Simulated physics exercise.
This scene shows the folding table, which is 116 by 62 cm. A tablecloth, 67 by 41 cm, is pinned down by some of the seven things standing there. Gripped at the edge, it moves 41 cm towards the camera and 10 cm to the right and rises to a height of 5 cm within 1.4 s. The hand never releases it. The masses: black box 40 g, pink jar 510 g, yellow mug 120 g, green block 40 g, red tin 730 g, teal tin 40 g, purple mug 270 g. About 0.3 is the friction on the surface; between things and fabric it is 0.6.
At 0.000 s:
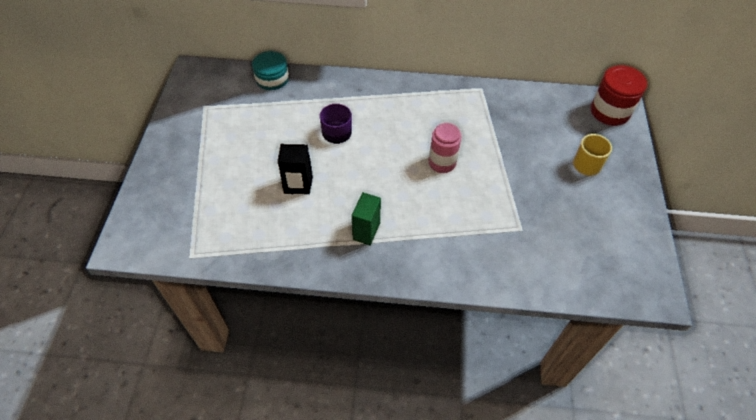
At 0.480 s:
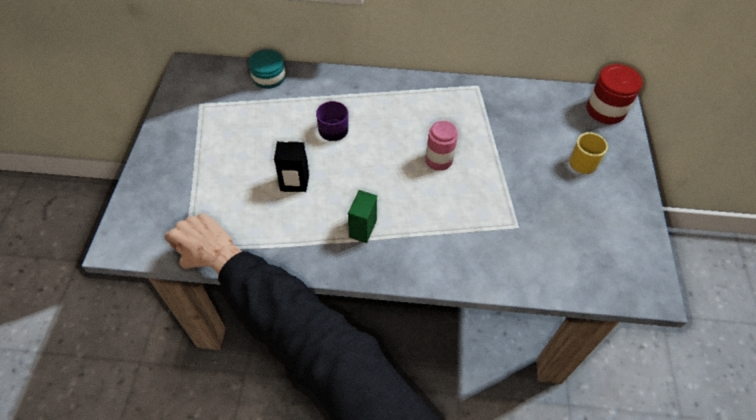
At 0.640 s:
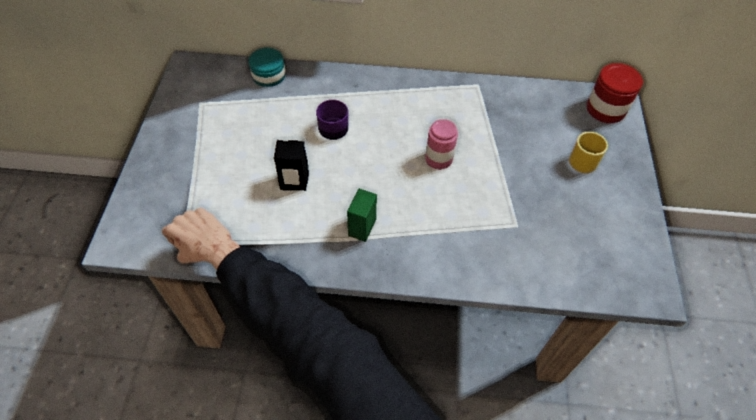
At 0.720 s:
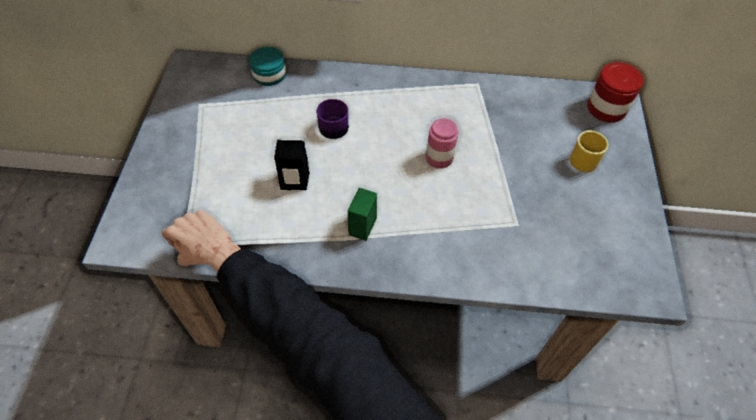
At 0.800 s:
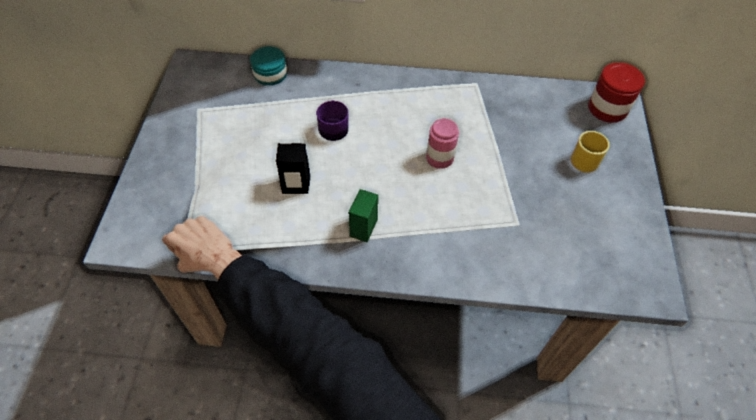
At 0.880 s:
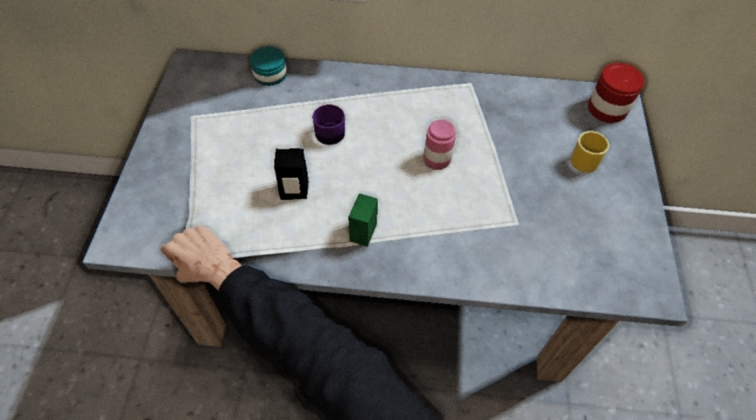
A hand in a dark sleeve reaches in to the near left corner of a white tablecloth on a grey table, stays there, then pulls it slightly toward the viewer, the purple mug, black box and pink jar shifting slightly.
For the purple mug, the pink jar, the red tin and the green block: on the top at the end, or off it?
Result: The purple mug never comes down. The pink jar never comes down. The red tin never comes down. The green block fails to stay up.
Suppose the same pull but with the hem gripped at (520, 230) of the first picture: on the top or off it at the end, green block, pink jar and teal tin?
Green block is lost, pink jar is lost, teal tin is left on top.
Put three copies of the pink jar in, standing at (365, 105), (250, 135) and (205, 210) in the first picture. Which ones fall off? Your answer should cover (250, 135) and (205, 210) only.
Log, listed order - lost / lost.
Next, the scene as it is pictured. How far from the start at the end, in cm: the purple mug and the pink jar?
I'd put the purple mug near 40 cm and the pink jar near 25 cm.
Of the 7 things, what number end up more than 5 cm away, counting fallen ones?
Tally: 4.
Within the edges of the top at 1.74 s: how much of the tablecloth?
Around 55 percent.
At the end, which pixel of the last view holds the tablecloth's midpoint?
The midpoint is close to pixel (281, 286).
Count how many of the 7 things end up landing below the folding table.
In total, 1 of the things.
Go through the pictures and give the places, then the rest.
The first frame shows purple mug (336, 115); pink jar (448, 132); red tin (626, 79); green block (366, 206); tablecloth corners (190, 258) (204, 107) (482, 89) (522, 231).
The second frame shows tablecloth corners (200, 105) (478, 86); grip (184, 252).
The third frame shows tablecloth corners (200, 104) (478, 85); grip (182, 247).
The fourth frame shows tablecloth corners (199, 105) (478, 84); grip (182, 249).
The fifth frame shows purple mug (332, 112); black box (291, 152); tablecloth corners (198, 110) (477, 84); grip (182, 255).
The sixth frame shows purple mug (329, 116); pink jar (442, 128); red tin (623, 77); green block (363, 207); tablecloth corners (191, 117) (471, 84) (519, 225); grip (181, 264).
After 1.2 s, 95 % of the tablecloth is still over the top; purple mug 11 cm off its start, green block 7 cm off its start, pink jar 6 cm off its start.
After 1.5 s, 75 % of the tablecloth is still over the top; purple mug 23 cm off its start, green block 16 cm off its start, pink jar 14 cm off its start.
After 1.7 s, 55 % of the tablecloth is still over the top; purple mug 35 cm off its start at (243, 228), green block over the edge, pink jar 22 cm off its start at (371, 192).
After 2.0 s, 50 % of the tablecloth is still over the top; green block over the edge, purple mug 39 cm off its start, pink jar 26 cm off its start.
After 3.6 s, 50 % of the tablecloth is still over the top; green block over the edge, purple mug 39 cm off its start at (235, 247), pink jar 26 cm off its start at (365, 206), red tin 0 cm off its start at (623, 77).
